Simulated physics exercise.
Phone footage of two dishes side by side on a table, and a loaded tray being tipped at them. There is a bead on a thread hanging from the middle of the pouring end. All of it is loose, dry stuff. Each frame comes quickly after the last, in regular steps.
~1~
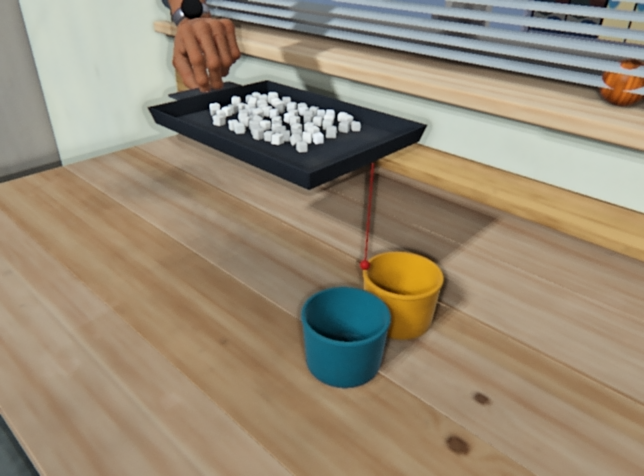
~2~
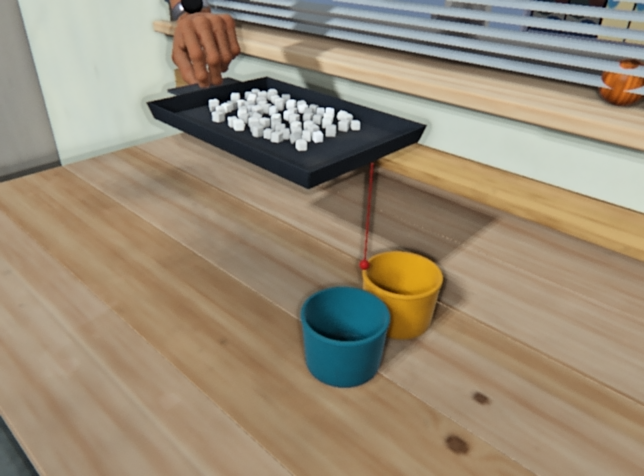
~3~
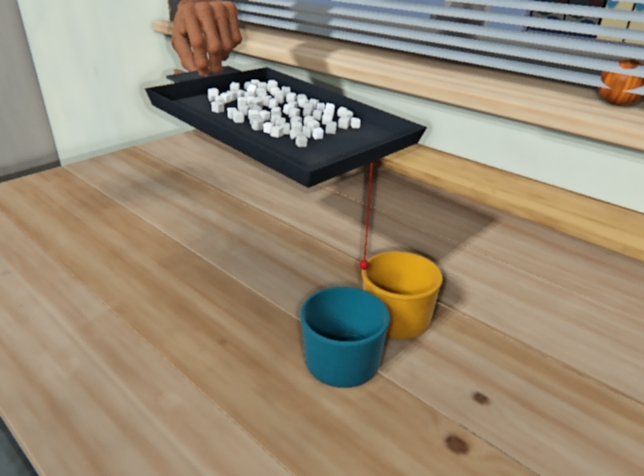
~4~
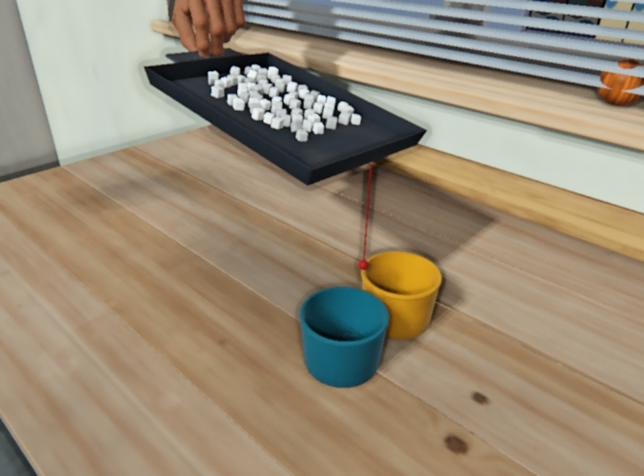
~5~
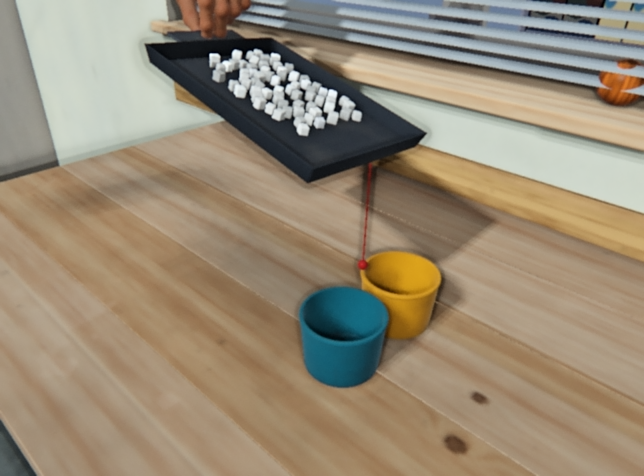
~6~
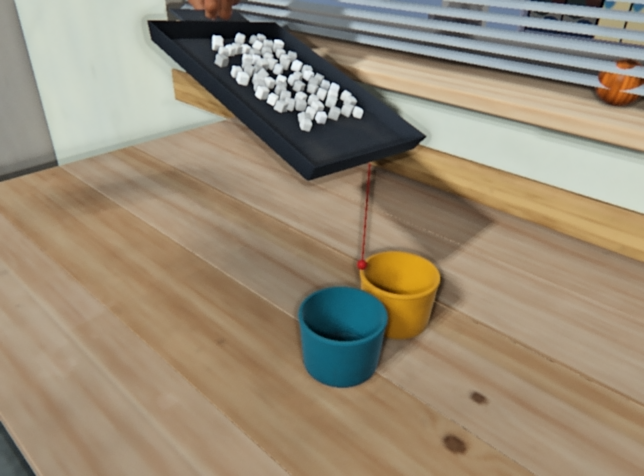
A dark tray of white sugar cubes slowly tilted as a hand raised its far end, its right corner dipping lowest, while a red bead hung on a thread near the teal and yellow dishes.
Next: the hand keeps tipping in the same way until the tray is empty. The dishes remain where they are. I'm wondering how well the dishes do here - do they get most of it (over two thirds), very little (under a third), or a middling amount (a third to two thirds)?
They get a middling amount, a third to two thirds.
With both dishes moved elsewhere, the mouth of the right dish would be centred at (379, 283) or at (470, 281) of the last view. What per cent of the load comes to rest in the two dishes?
In the first position around 20 percent, in the second around 20 percent.
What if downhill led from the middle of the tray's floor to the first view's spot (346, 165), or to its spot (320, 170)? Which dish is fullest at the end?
For the first place you'd get the left-placed dish, for the second the left-placed dish.
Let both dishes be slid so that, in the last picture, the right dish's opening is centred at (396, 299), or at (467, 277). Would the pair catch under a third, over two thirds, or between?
In order: Under a third, then less than a third.
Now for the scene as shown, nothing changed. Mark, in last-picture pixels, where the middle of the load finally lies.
Somewhere close to (411, 310) in the last picture.
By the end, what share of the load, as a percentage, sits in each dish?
Looks like close to 0 % lands in the left dish and close to 50 % in the right one.
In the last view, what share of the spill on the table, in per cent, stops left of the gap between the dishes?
Estimate: Roughly 10 %.
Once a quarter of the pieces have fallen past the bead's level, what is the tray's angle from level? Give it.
At some 105 degrees.
Soon, tray tipped steeply; nearly all on the tray; a small part in the air.
A while on, tray tipped past a quarter turn; about two thirds on the tray; a small part in the right dish; a small part outside both; a stray few in the air.
Towards the end, tray tipped past a quarter turn; about half in the right dish; about half outside both.
Finally, tray tipped past a quarter turn; none in the left dish; about half in the right dish; about half outside both.
